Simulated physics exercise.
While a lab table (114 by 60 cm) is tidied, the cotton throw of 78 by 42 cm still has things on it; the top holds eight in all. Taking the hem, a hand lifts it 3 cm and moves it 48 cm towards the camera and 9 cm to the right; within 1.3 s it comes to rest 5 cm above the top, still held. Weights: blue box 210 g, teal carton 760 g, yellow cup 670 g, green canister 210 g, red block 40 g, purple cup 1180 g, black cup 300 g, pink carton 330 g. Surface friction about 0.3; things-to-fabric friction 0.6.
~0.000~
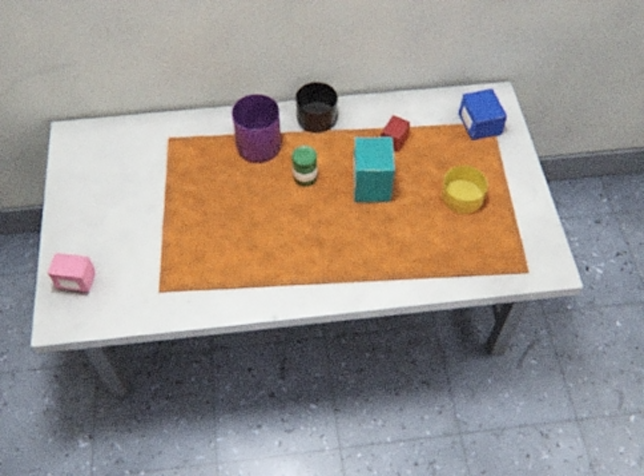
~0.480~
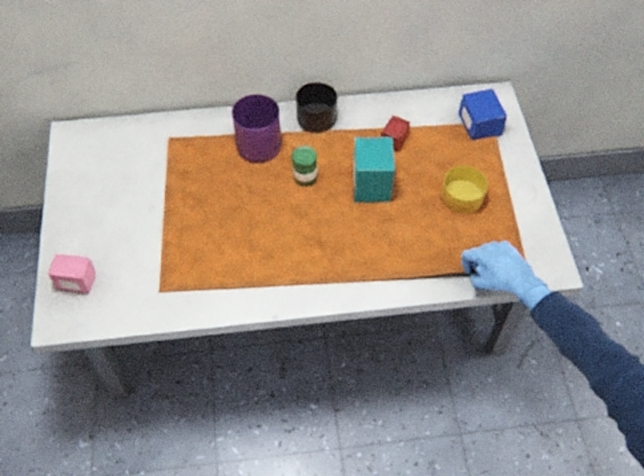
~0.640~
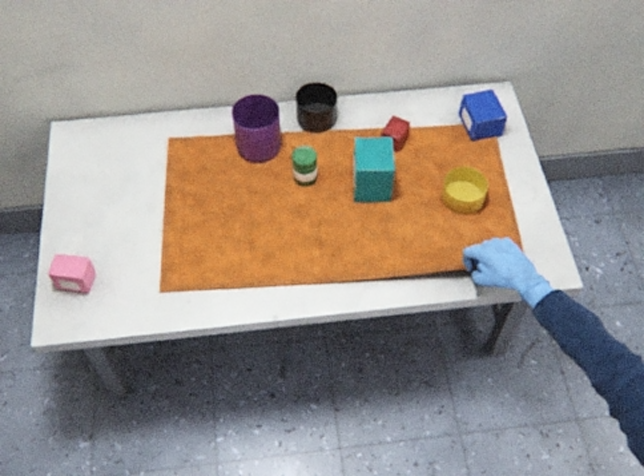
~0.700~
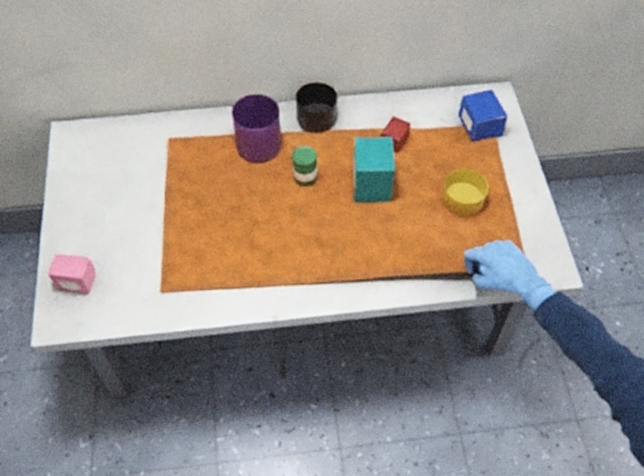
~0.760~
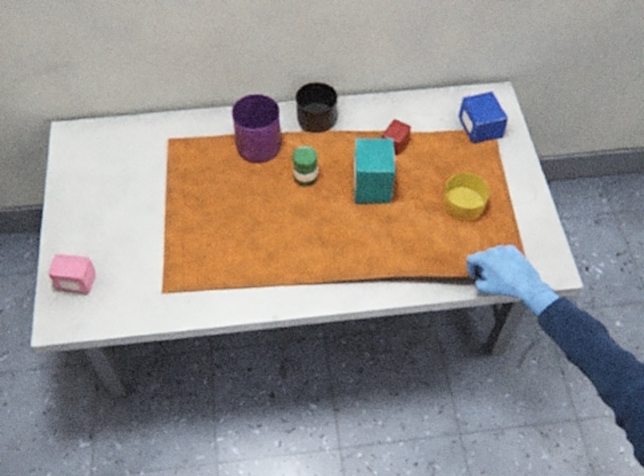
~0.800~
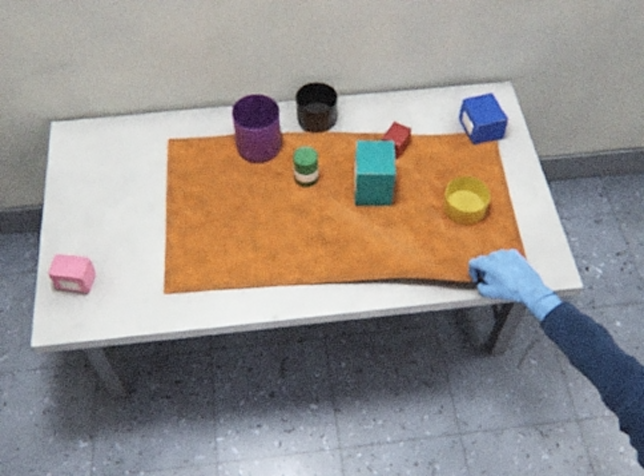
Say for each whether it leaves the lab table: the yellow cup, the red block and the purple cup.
At the end, yellow cup: Off, red block: Off, purple cup: Off.
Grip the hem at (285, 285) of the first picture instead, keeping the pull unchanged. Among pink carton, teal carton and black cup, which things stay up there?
At the end, the pink carton holds its spot, the teal carton ends up off the top, and the black cup holds its spot.
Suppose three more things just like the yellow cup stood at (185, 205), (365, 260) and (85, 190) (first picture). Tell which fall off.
In order: Comes off; comes off; holds on.
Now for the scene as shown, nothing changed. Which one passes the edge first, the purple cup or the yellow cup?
First: Yellow.
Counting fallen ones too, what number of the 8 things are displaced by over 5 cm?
I make it 5.
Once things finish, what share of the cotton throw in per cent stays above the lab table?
Share within the edges: Approx. 0 %.
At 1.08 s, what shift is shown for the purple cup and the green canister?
Shift - purple cup 10 cm, green canister 10 cm.
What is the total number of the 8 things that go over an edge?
That gives 5.
At 1.1 s, 90 % of the cotton throw is still over the top; yellow cup 16 cm off its start, red block 15 cm off its start, purple cup 10 cm off its start.
At 1.4 s, 55 % of the cotton throw is still over the top; yellow cup 34 cm off its start, red block 32 cm off its start, purple cup 25 cm off its start.
At 1.6 s, 25 % of the cotton throw is still over the top; yellow cup over the edge, red block on its side, 47 cm off its start at (519, 285), purple cup 40 cm off its start at (381, 224).
At 1.9 s, 0 % of the cotton throw is still over the top; red block over the edge, purple cup 65 cm off its start, yellow cup over the edge.
At 3.5 s, 0 % of the cotton throw is still over the top; purple cup over the edge, red block over the edge, yellow cup over the edge, green canister over the edge.
